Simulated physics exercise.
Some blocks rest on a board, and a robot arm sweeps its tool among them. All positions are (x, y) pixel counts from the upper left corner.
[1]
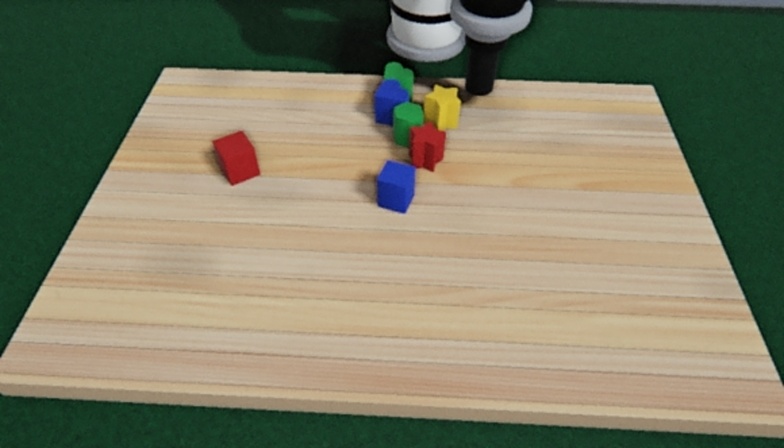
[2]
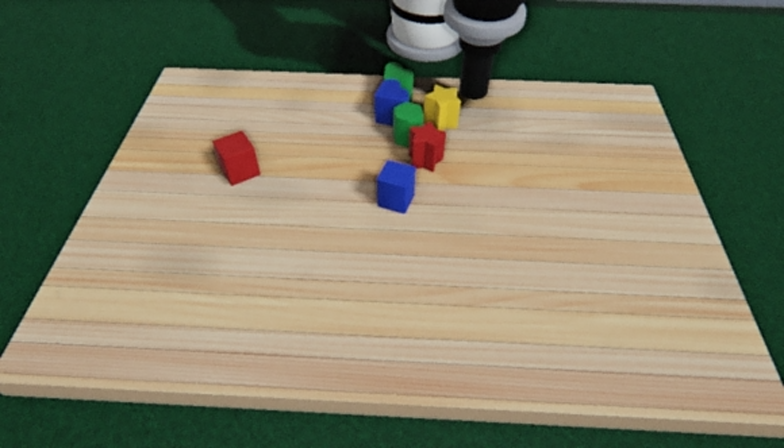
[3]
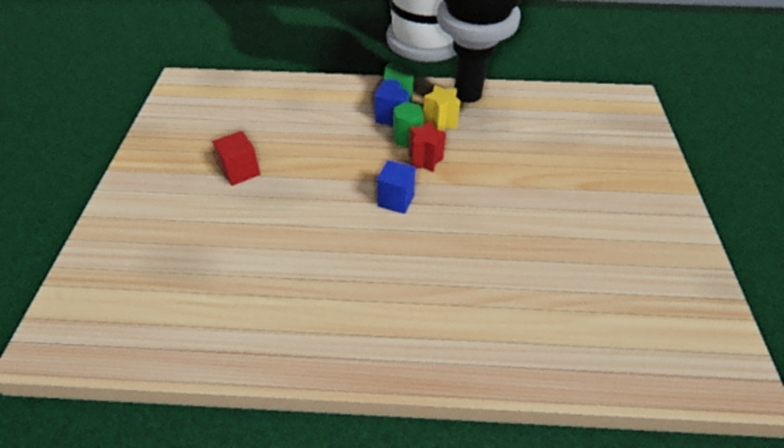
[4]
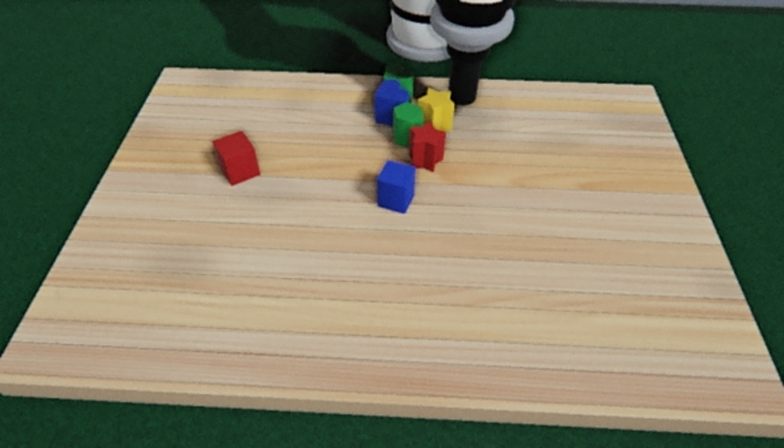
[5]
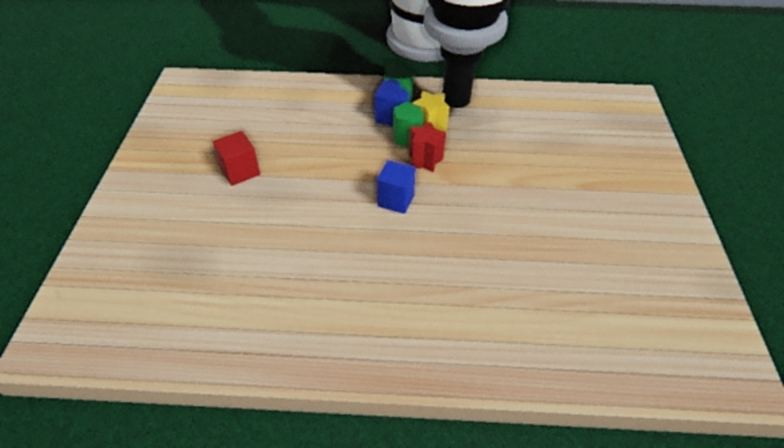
A pale striped wooden board lies on a dark green surface, seen from above at an angle by a still camera. Small blue, green, red and yellow blocks cluster near its top centre, with a red block apart at left and a robot arm's black tool beside them. The tool slides slightly left and nearer, then nudges the yellow star-shaped block a little left while the rest barely change.
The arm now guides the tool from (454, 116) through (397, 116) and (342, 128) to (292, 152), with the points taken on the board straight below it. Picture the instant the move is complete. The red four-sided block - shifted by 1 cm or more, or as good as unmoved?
The block stays on its spot.
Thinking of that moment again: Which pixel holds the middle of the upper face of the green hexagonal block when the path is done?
The point I'd pick in the picture is (395, 127).
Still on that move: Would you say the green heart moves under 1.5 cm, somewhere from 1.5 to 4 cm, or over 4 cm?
It will fall in the lowest band, under 1.5 cm.
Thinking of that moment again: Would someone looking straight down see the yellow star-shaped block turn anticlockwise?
Answer: Yes.
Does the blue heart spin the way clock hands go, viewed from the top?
In short: Yes.
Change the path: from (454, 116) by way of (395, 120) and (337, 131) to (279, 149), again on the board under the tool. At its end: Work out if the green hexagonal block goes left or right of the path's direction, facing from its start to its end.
Answer: Leftward.
What follows on the original path. One third of the way, tool (397, 100); blue heart (368, 91), turned 35° clockwise; green hexagonal block (396, 125), turned 45° anticlockwise; yellow star-shaped block (391, 105), turned 70° anticlockwise.
Two thirds of the way, tool (340, 112); blue heart (312, 101), turned 30° clockwise; green hexagonal block (395, 127), turned 60° anticlockwise; yellow star-shaped block (372, 111), turned 120° anticlockwise.
At the end, tool (289, 136); red four-sided block unmoved; blue heart (280, 107), turned 85° clockwise; green heart unmoved; green hexagonal block (395, 127), turned 60° anticlockwise; yellow star-shaped block (372, 111), turned 120° anticlockwise.
